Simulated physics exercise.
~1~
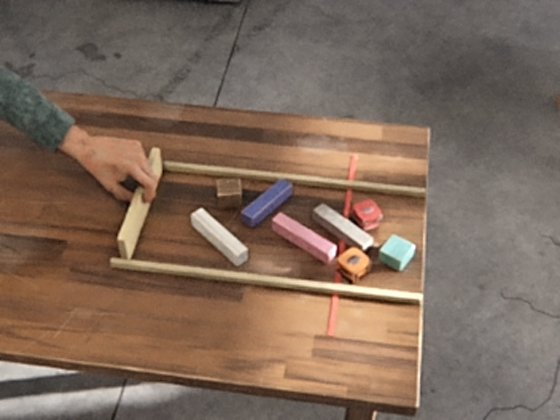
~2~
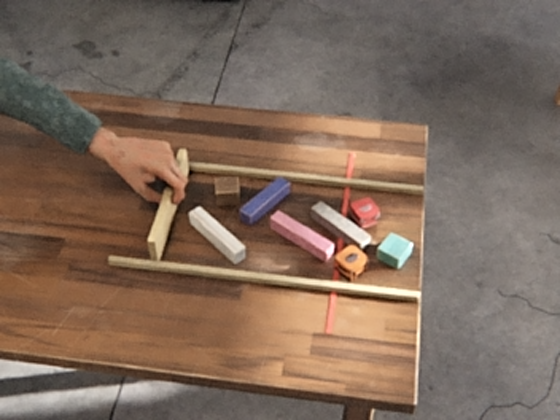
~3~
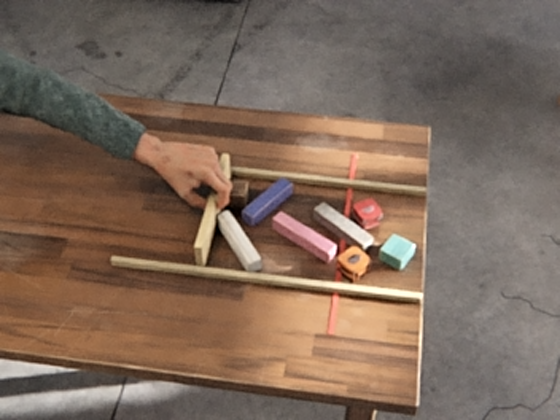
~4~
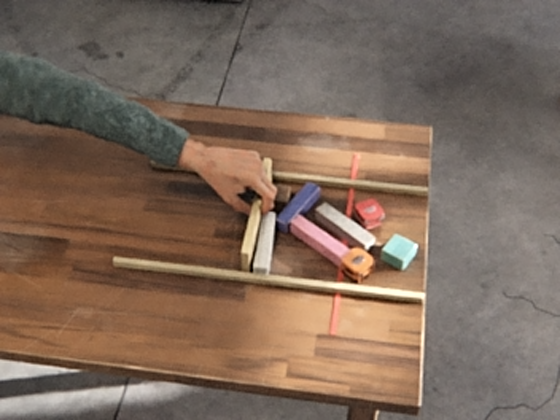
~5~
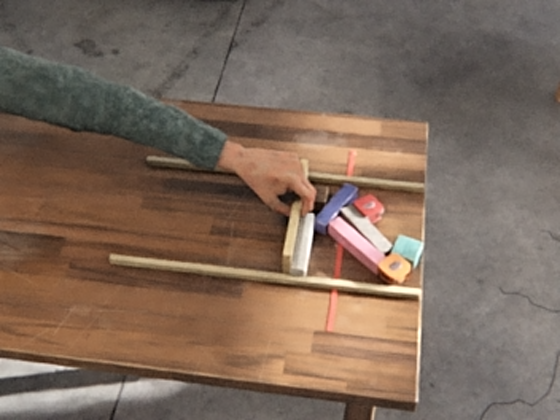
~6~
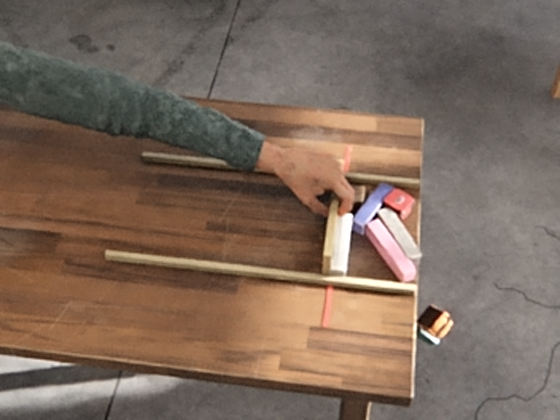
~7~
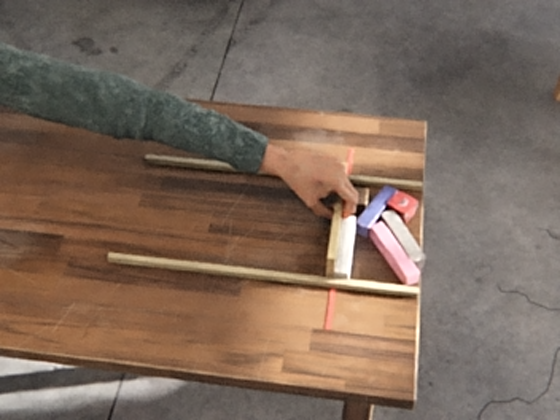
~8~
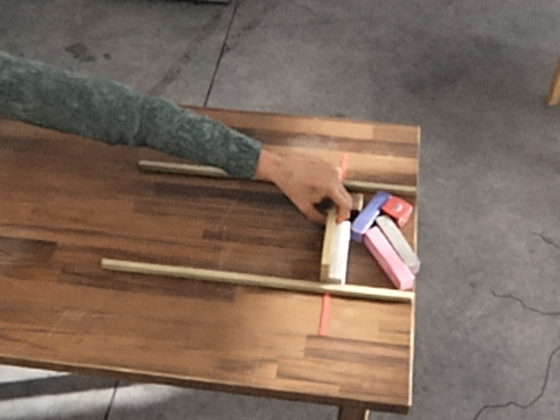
A hand pushes a board along the channel, and two small blocks fall off the end.
